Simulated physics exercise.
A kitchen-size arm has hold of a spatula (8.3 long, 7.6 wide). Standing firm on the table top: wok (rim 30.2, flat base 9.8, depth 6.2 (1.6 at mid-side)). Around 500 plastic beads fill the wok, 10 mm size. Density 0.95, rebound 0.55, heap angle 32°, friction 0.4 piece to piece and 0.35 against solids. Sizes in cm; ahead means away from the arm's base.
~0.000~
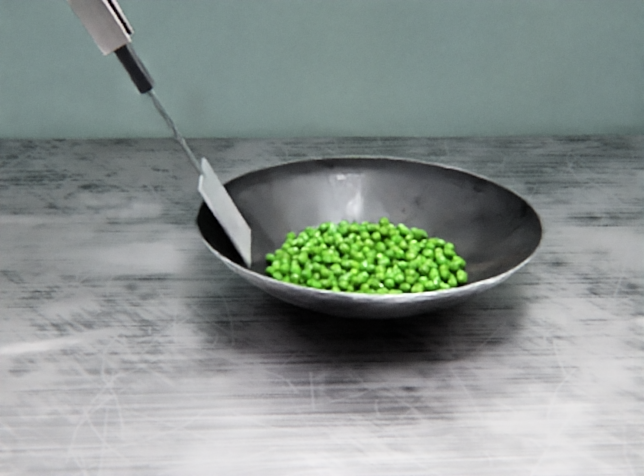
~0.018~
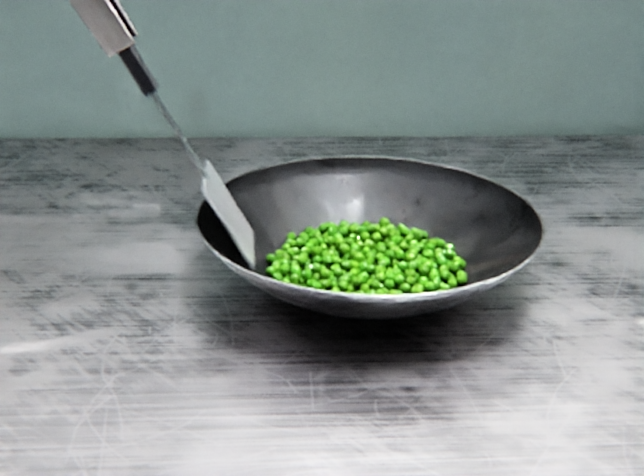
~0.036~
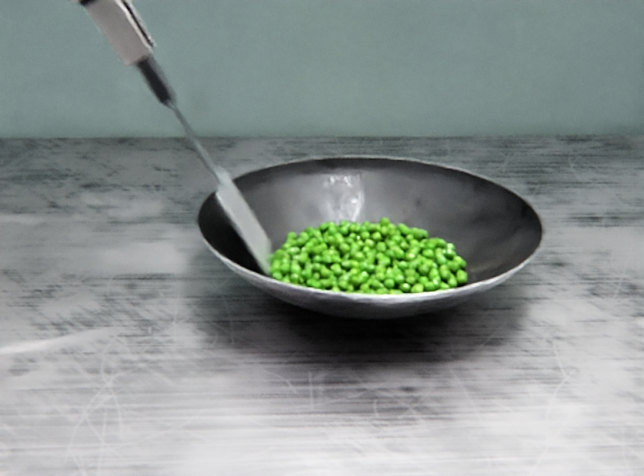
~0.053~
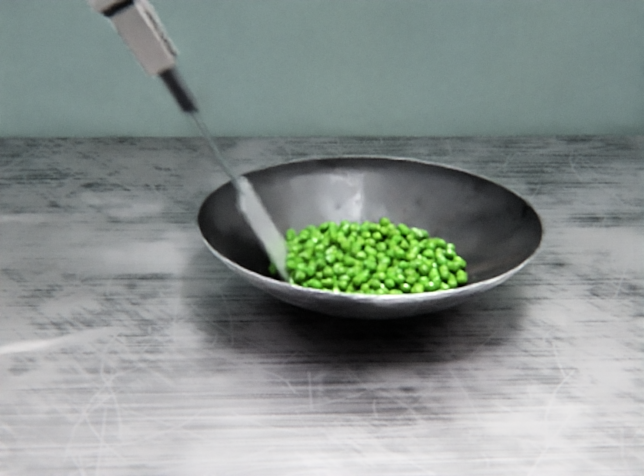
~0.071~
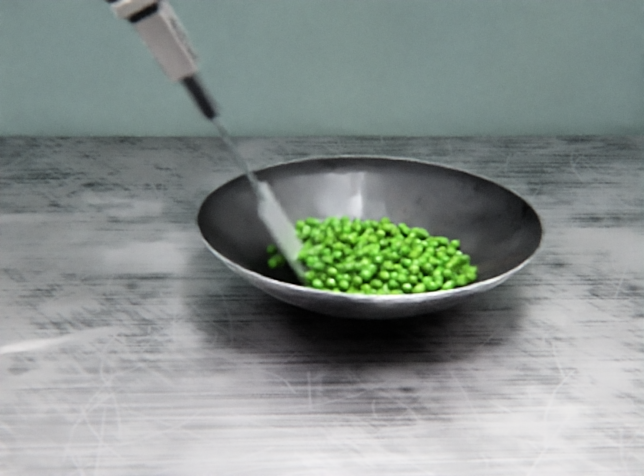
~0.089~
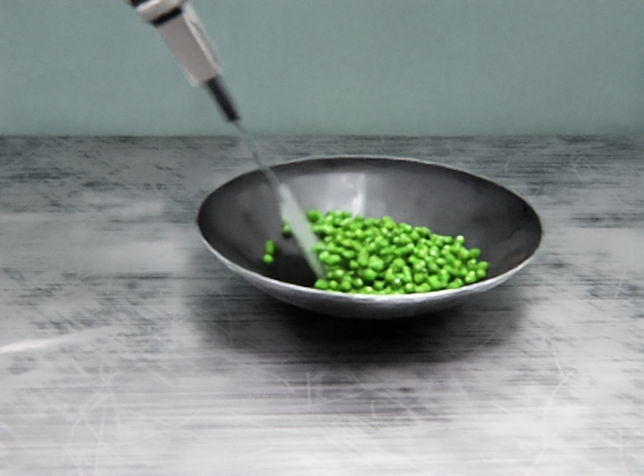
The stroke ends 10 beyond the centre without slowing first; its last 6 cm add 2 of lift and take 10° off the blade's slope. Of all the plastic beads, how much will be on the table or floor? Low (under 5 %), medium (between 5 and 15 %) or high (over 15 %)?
On the table or floor the share is high, over 15 %.
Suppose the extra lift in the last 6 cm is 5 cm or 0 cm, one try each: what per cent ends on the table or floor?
Some 20 and 20 per cent.
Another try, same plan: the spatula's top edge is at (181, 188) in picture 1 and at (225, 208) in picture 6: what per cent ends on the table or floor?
Some 0 per cent.
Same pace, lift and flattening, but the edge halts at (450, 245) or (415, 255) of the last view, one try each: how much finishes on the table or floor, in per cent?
Some 5 and 0 per cent.
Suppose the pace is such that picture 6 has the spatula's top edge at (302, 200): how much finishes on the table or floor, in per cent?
Some 30 per cent.
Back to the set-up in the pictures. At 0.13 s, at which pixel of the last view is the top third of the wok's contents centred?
Around (395, 251).
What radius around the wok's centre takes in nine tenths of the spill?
Roughly 50 cm.
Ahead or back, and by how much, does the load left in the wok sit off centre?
Some 3.0 cm ahead.
After 0.13 s, sloping 61°, highest piece 6 above the table; 500 in the wok.
After 0.18 s, sloping 58°, highest piece 6 above the table; 500 in the wok.
After 0.40 s, sloping 51°, highest piece 10 above the table; 376 in the wok, 52 on the table or floor, 72 on the blade or in flight.
After 1.45 s, sloping 51°, highest piece 4 above the table; 376 in the wok, 124 on the table or floor.
At rest, 376 in the wok, 124 on the table or floor. That is 25 % on the table or floor.
